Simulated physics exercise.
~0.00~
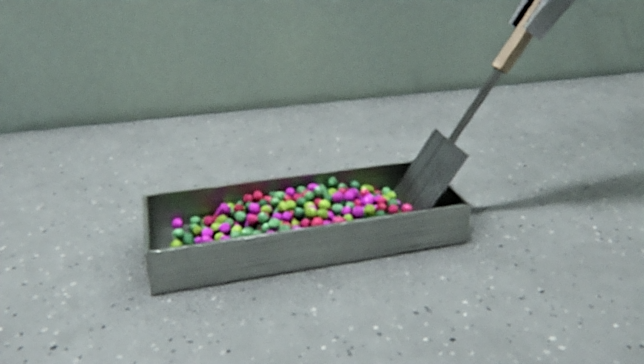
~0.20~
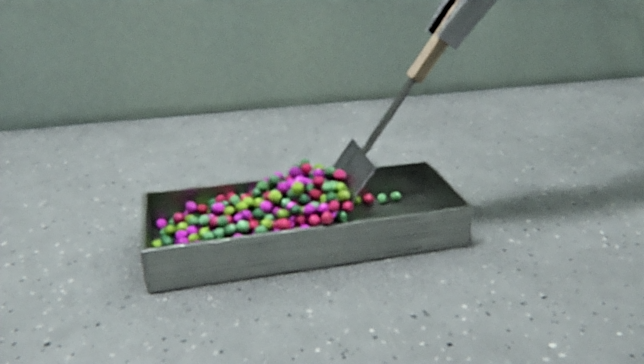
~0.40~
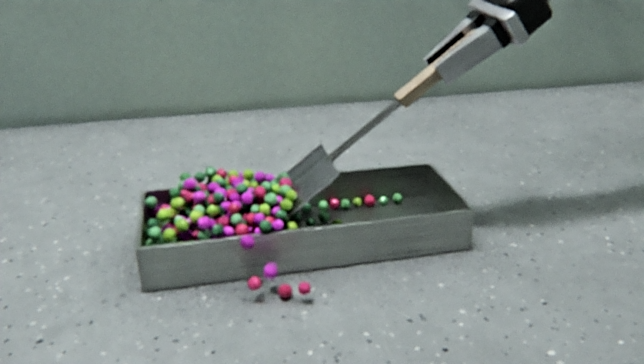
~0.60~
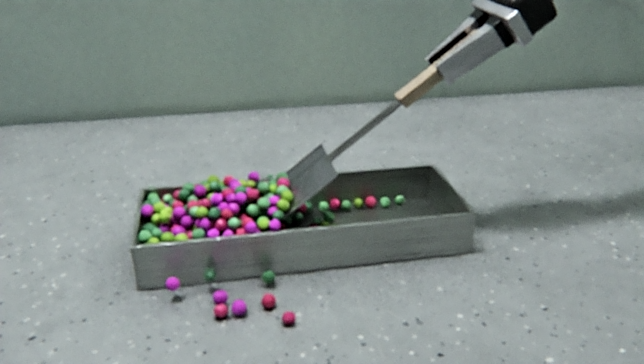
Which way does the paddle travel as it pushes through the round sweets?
The paddle moves to the left, pushing the sweets towards that end of the tin.
